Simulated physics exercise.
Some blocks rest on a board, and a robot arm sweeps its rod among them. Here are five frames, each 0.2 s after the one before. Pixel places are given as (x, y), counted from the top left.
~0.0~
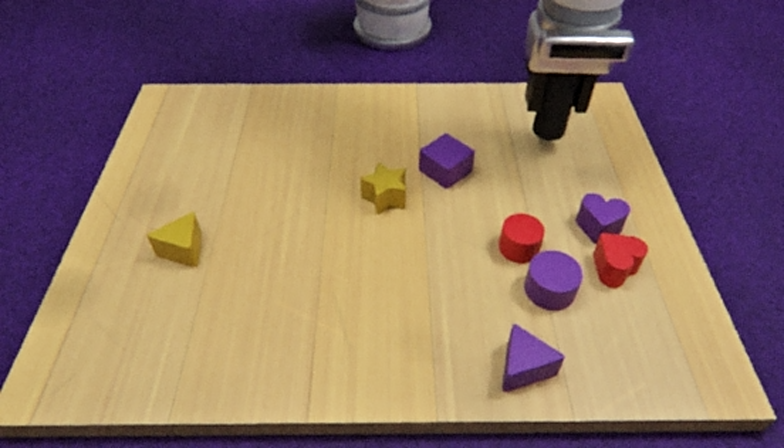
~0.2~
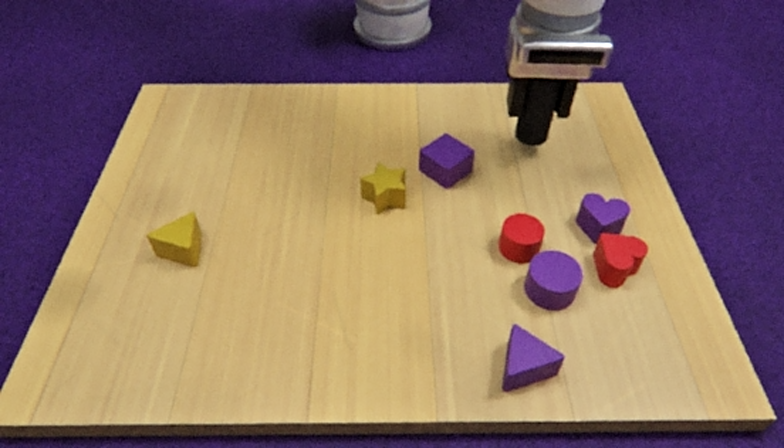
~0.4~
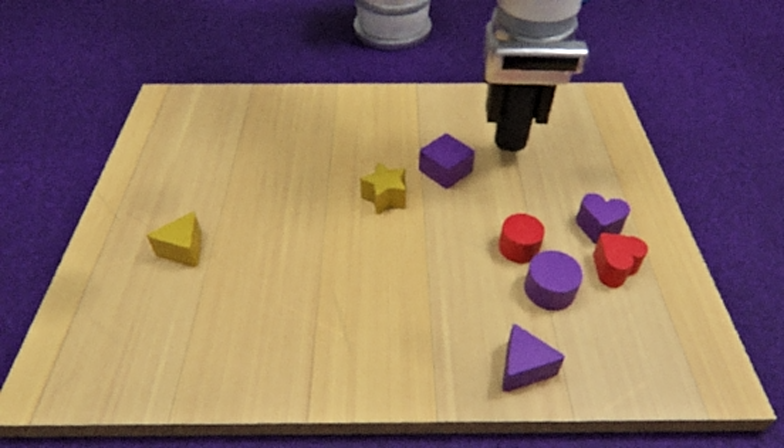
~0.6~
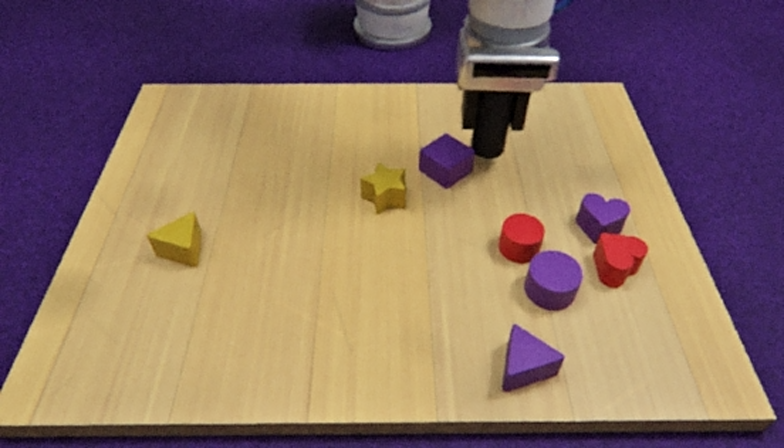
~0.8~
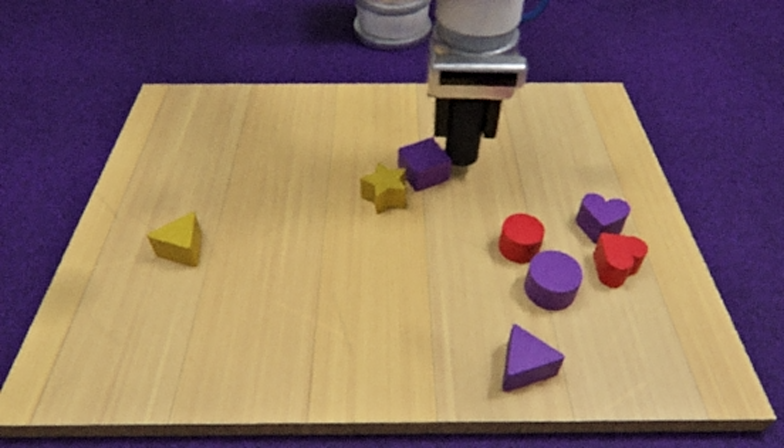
A robot arm's black rod moves left along the far side of a wooden board scattered with yellow, red and purple blocks, then pushes the purple square block a short way left, close to the yellow star block.
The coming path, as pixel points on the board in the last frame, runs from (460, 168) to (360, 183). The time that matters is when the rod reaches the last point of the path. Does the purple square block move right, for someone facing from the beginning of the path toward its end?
Yes - that is the case.
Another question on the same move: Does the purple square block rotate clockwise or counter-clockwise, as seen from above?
Seen from above, clockwise.
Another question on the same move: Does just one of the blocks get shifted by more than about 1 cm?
I believe not.
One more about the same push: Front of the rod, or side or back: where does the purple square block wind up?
My answer is that the purple square block is still ahead.
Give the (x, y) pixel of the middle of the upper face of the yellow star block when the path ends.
The top centre is at (345, 192).
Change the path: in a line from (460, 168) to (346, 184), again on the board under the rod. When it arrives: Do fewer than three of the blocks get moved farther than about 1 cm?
That would be a yes.
What follows on the original path. One third of the way, rod (427, 160); yellow star block (365, 184), turned 45° anticlockwise; purple square block (389, 155), turned 15° clockwise.
Two thirds of the way, rod (393, 165); yellow star block (354, 186), turned 90° anticlockwise; purple square block (354, 157), turned 25° clockwise.
At the end, rod (359, 170); yellow star block (345, 192), turned 115° anticlockwise; purple square block (321, 158), turned 45° clockwise.
